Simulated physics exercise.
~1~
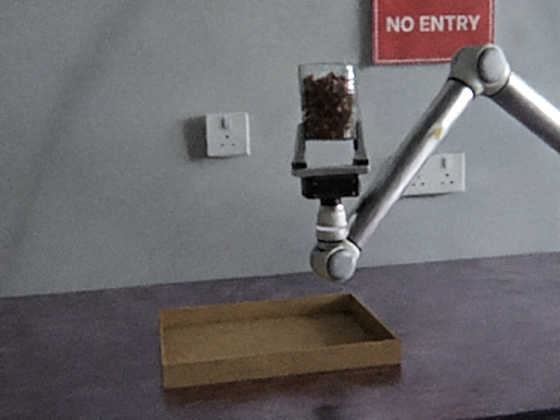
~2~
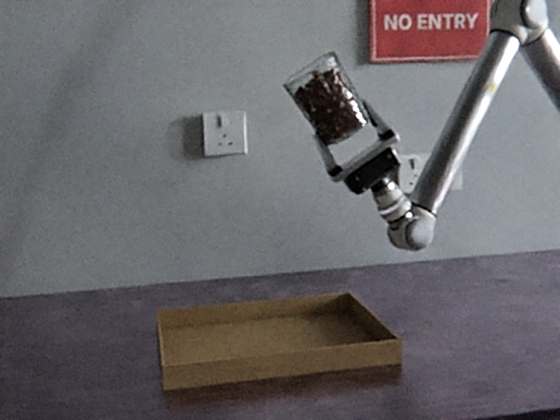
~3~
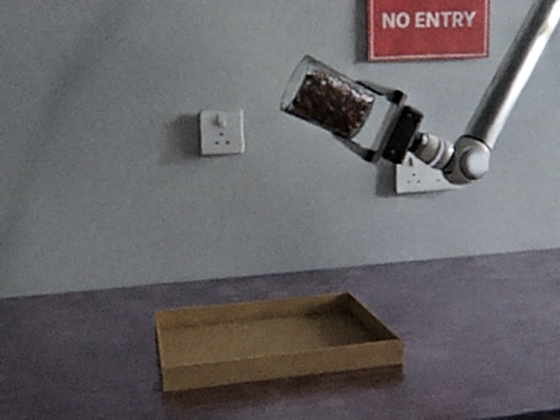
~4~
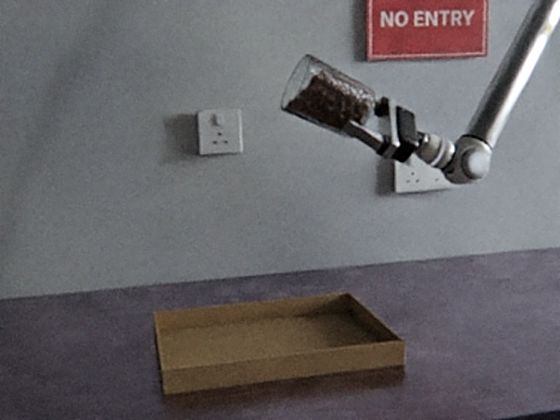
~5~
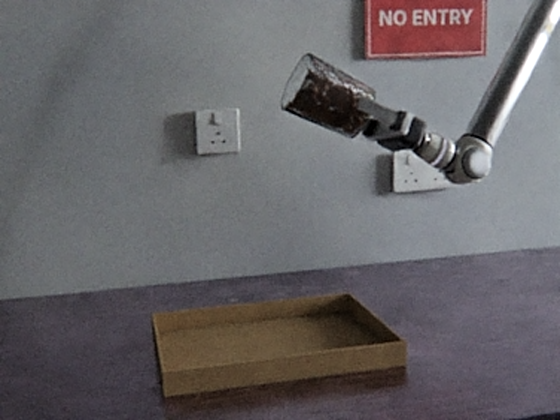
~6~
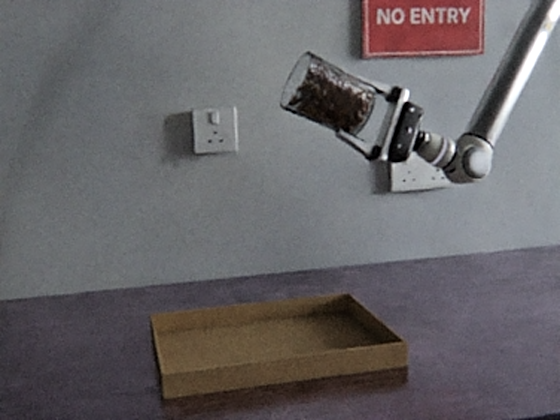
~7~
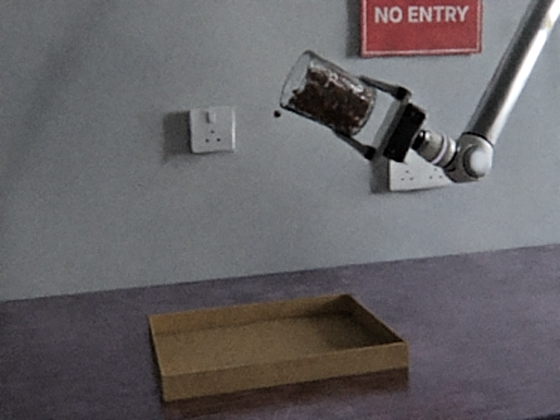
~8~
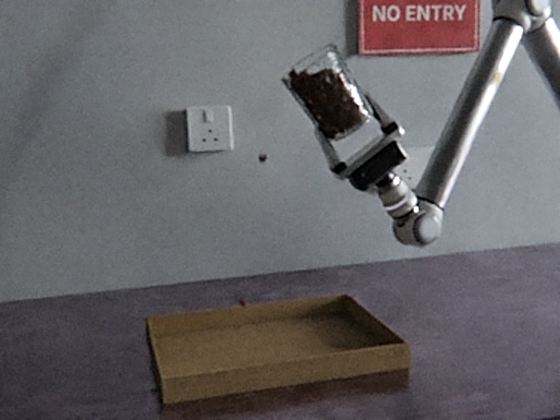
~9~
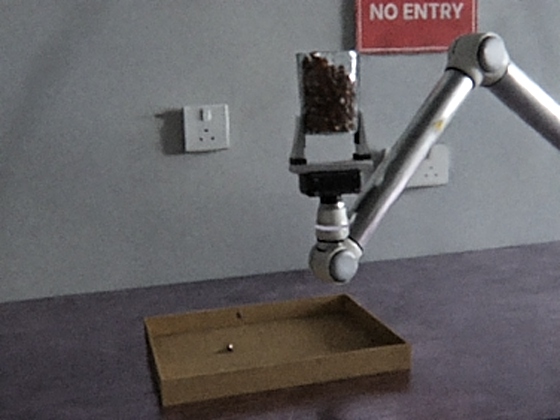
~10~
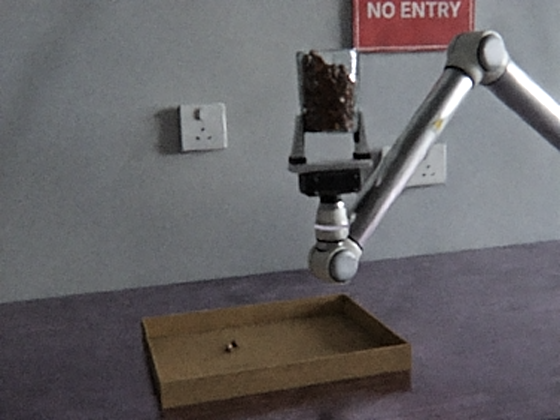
We see a robotic arm holding a clear cup of brown pellets above a shallow cardboard tray. It tips the cup to the left, rolls it while tilted, and a stray pellet drops before the cup returns upright, still mostly full, with a couple of pellets in the tray.
